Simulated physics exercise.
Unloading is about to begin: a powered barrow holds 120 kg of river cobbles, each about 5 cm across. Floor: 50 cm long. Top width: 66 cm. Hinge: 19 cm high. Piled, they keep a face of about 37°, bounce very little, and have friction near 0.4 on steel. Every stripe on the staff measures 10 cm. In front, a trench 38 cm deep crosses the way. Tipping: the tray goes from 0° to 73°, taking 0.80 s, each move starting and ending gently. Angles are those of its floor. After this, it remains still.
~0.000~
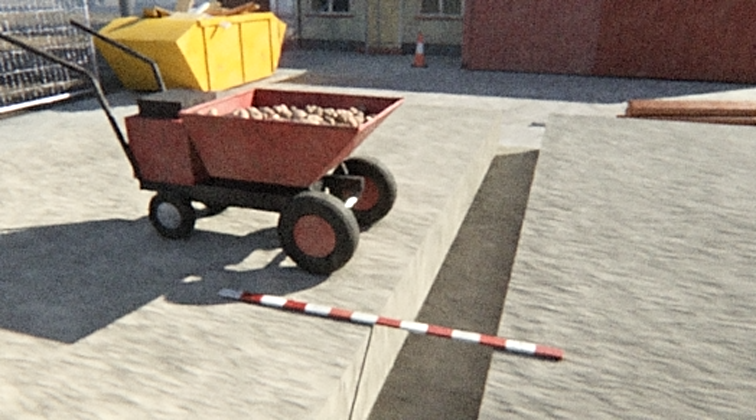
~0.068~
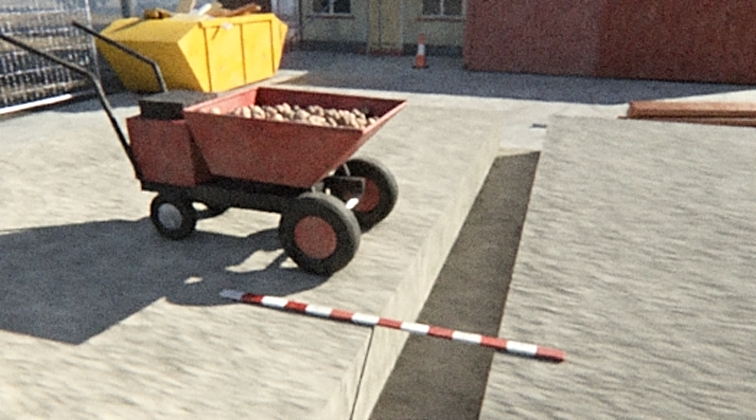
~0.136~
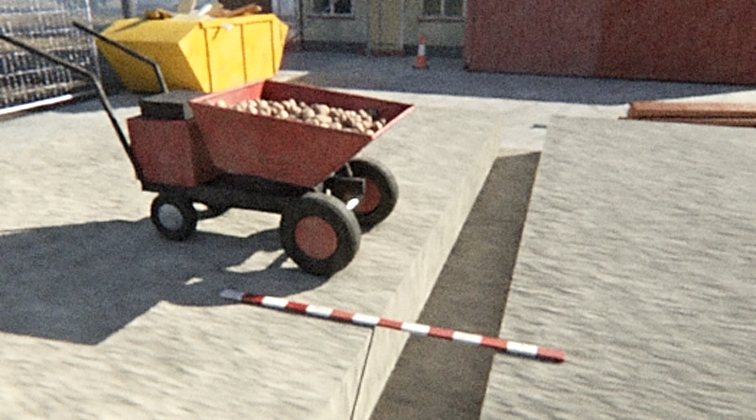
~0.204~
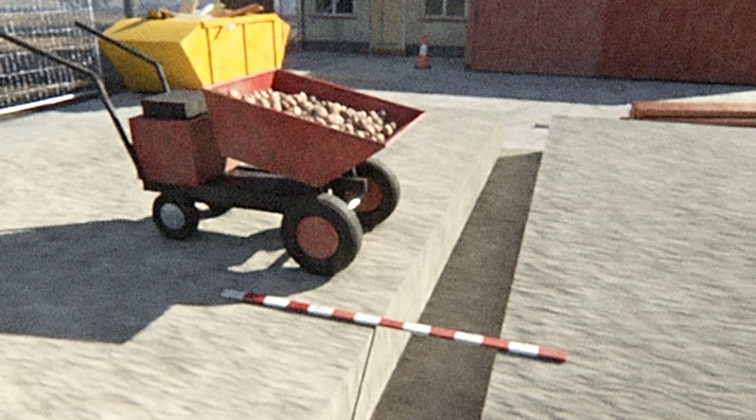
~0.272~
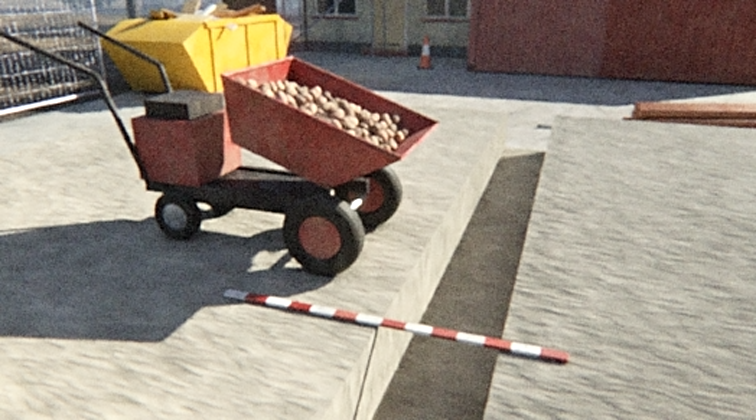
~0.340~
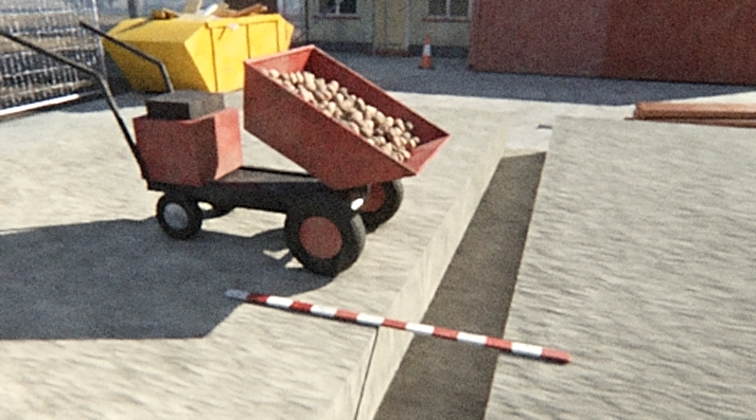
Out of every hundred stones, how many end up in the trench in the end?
Around 82 in every hundred.
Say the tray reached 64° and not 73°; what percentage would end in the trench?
Share in trench: Approx. 80%.
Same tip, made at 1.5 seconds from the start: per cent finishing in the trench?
I'd put it at roughly 95 per cent.
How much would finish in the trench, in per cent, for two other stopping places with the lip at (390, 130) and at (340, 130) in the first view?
I'd say some 45 per cent and some 95 per cent.
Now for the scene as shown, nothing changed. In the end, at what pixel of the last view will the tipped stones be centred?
Resting centre: About (486, 324).
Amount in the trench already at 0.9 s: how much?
35 per cent, give or take.
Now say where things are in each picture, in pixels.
Lip at (359, 129), floor tilted 0°, highest stones at (323, 115), in the first frame.
The tray is at 1°, its lip at (364, 132); the top of the load is at (292, 113); the stones move at 0.3 m/s on average, in the second frame.
The tray is at 6°, its lip at (372, 138); the top of the load is at (282, 109); the stones move at 0.6 m/s on average, in the third frame.
The tray is at 12°, its lip at (386, 146); the top of the load is at (276, 99); the stones move at 0.8 m/s on average, in the fourth frame.
Lip at (401, 159), floor tilted 20°, highest stones at (287, 90); the stones move at 1.0 m/s on average, in the fifth frame.
Lip at (416, 175), floor tilted 28°, highest stones at (302, 80); the stones move at 1.1 m/s on average, in the sixth frame.
After 0.6 s the floor is at 62°; 100 % in the tray; the foremost stones are at (441, 205).
After 0.9 s the floor is at 73°; 62 % in the tray, 36 % in the trench, 2 % past the trench; the foremost stones are at (526, 276).
After 1.2 s the floor is at 73°; 11 % in the tray, 71 % in the trench, 18 % past the trench; the foremost stones are at (675, 298).
After 3.2 s the floor is at 73°; 0 % in the tray, 82 % in the trench, 18 % past the trench; the foremost stones are past the picture's edge.
